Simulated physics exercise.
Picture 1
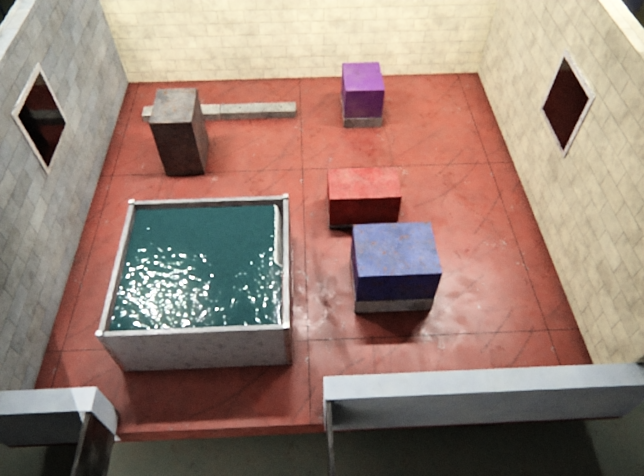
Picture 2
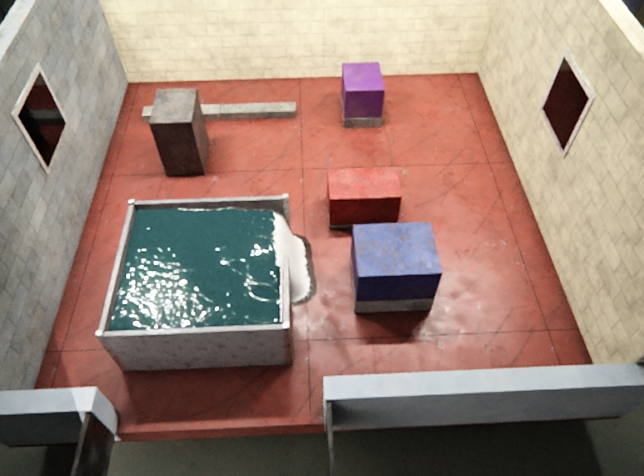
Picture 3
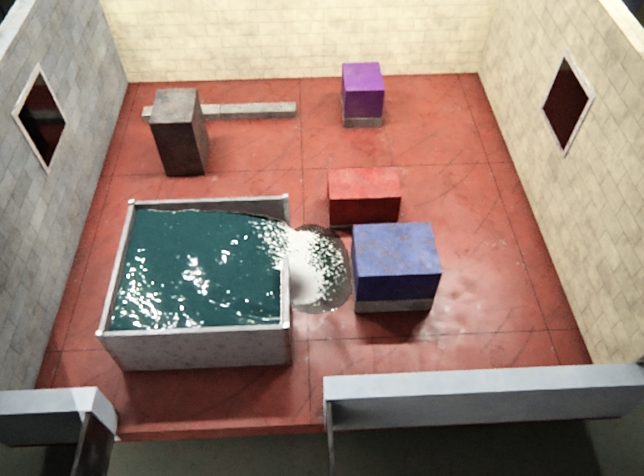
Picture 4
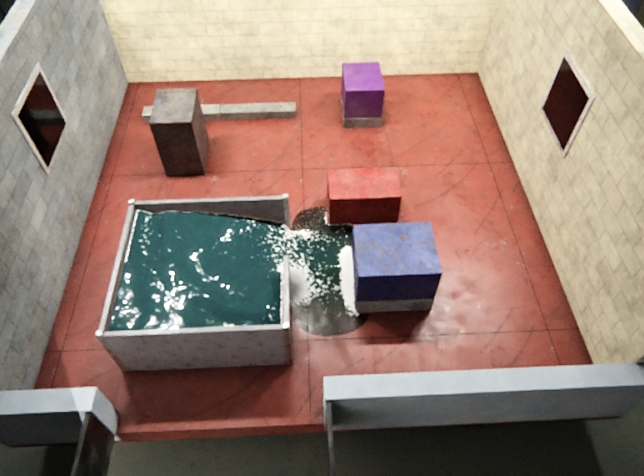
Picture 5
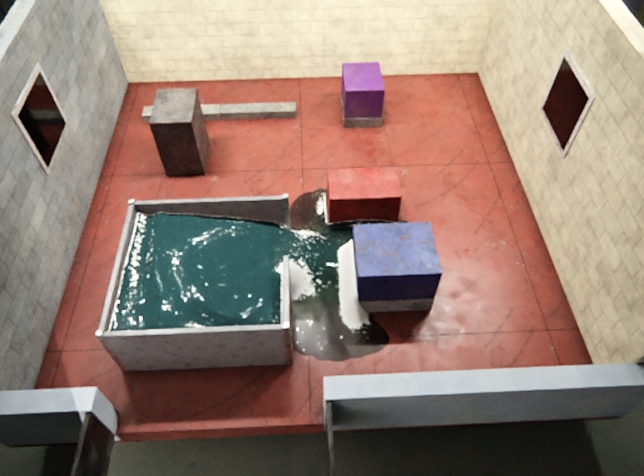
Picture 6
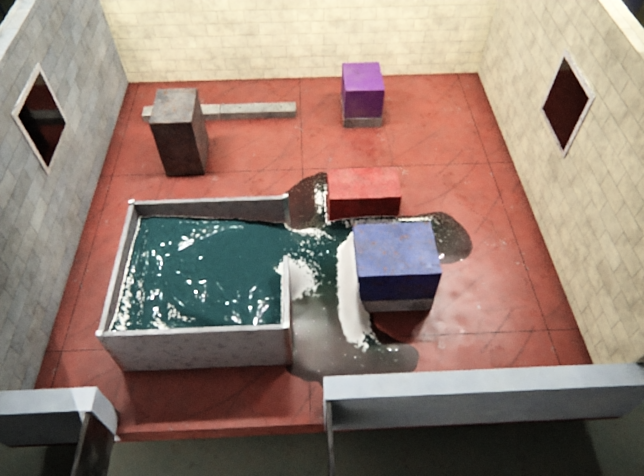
Open tank of green water bursting at its right side, water pouring out and spreading across red floor around red and blue blocks.
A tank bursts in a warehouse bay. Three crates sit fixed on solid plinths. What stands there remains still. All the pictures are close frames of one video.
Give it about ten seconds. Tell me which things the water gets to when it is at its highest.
Blue crate: Doused, red crate: Doused, purple crate: Clear.
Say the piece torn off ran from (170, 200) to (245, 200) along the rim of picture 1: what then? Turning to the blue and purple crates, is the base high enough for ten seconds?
Result - blue crate stays clear, purple crate gets flooded.
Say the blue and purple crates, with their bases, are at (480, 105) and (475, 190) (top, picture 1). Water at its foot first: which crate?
I'd say the red one comes first.
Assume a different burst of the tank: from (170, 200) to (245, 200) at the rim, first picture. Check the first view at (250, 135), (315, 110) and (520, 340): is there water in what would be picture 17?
Taken in turn, that's reached, reached, and finally not reached.
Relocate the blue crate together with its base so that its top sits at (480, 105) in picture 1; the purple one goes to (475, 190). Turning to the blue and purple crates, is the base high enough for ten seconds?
The blue crate is never reached, while the purple crate is reached.
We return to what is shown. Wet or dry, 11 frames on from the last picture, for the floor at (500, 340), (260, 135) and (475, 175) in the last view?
First spot swamped, second spot swamped, third spot swamped.
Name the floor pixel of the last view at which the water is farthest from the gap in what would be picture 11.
Close to (510, 170), I think.
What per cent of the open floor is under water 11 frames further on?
I'd guess some 40 per cent.
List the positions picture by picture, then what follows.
The open tank at (203, 263) is whole and still, in the first picture.
Water pours out at (286, 256) and has run to (302, 299), in the second picture.
Water pours out at (286, 256) and has run to (343, 293), in the third picture.
Water pours out at (286, 258) and has run to a hidden place, in the fourth picture.
Water pours out at (286, 257) and has run to a hidden place, in the fifth picture.
The front is at (459, 231), out from the gap at (286, 257), in the sixth picture.
A moment on, water covers 25 % of the floor; the blue crate water round its plinth, the red crate water round its plinth, the purple crate not reached.
Next, water covers 40 % of the floor; the blue crate water round its plinth, the red crate water round its plinth, the purple crate water round its plinth.
Then, water covers 55 % of the floor; the blue crate water round its plinth, the red crate water round its plinth, the purple crate water round its plinth.
Later, water covers 70 % of the floor; the blue crate water round its plinth, the red crate water round its plinth, the purple crate water round its plinth.
In the end, water covers 95 % of the floor; the blue crate was topped, the red crate was topped, the purple crate stayed above the water.
